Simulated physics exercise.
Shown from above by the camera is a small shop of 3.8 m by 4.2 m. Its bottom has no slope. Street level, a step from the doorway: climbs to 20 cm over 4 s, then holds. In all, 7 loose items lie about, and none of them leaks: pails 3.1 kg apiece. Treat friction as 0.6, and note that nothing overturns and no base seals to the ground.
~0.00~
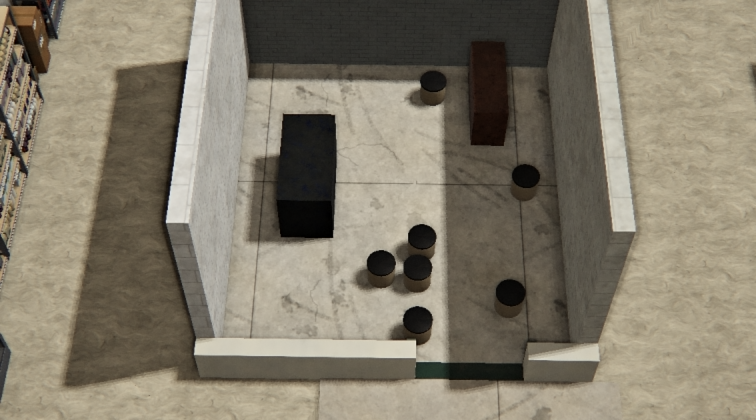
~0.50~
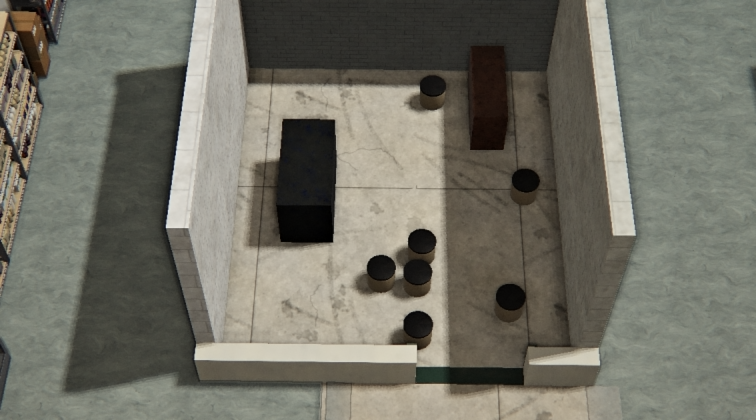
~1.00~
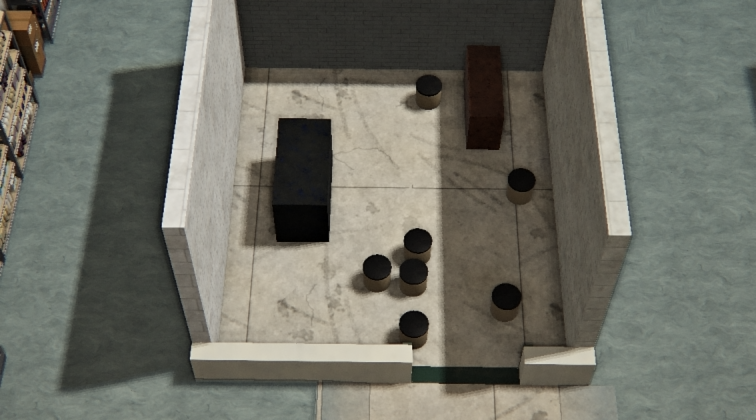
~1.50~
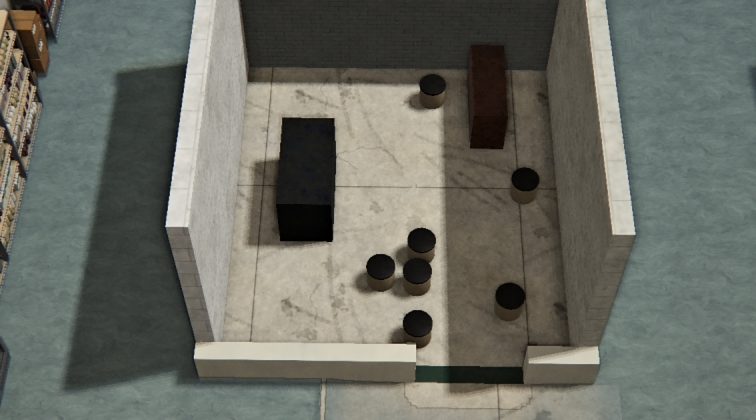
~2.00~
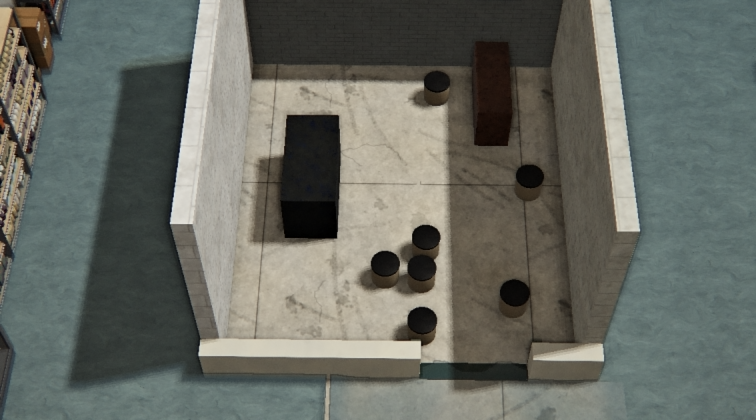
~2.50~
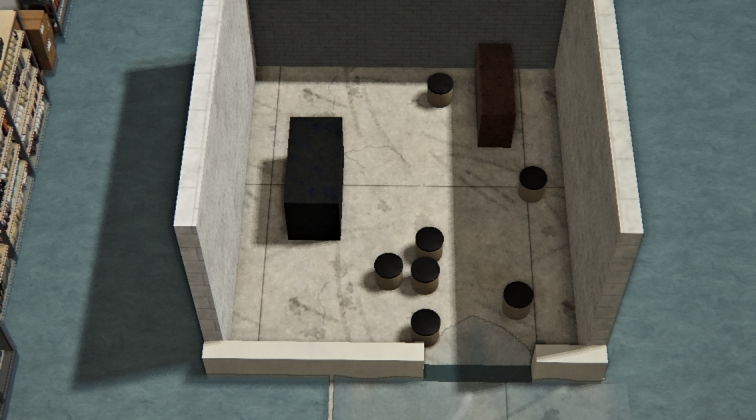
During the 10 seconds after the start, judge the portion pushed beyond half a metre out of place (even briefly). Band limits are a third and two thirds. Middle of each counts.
The share is two thirds or more.
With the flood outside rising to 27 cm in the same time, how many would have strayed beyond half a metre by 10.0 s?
I count 6 of them in that case.
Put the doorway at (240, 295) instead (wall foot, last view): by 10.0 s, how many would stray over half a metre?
The answer then is 6.
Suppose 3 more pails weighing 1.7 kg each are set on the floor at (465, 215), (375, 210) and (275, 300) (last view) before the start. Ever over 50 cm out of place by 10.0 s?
Respectively, higher, higher and lower.
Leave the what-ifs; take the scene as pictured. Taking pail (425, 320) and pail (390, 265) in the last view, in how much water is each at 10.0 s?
First roughly 2 cm, second roughly 2 cm.
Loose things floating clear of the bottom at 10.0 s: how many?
Total: 5.
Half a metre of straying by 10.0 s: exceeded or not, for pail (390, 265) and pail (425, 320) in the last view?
In that order: Below, below.
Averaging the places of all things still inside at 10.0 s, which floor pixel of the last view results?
Centred roughly on (400, 165).
After 3.5 s 0 of 7 are over 50 cm from their spots; 0 afloat.
After 4.5 s 1 of 7 are over 50 cm from their spots; 1 afloat.
After 7.0 s 4 of 7 are over 50 cm from their spots; 4 afloat.
After 10.0 s 5 of 7 are over 50 cm from their spots, and 5 have been at some point; 5 afloat.
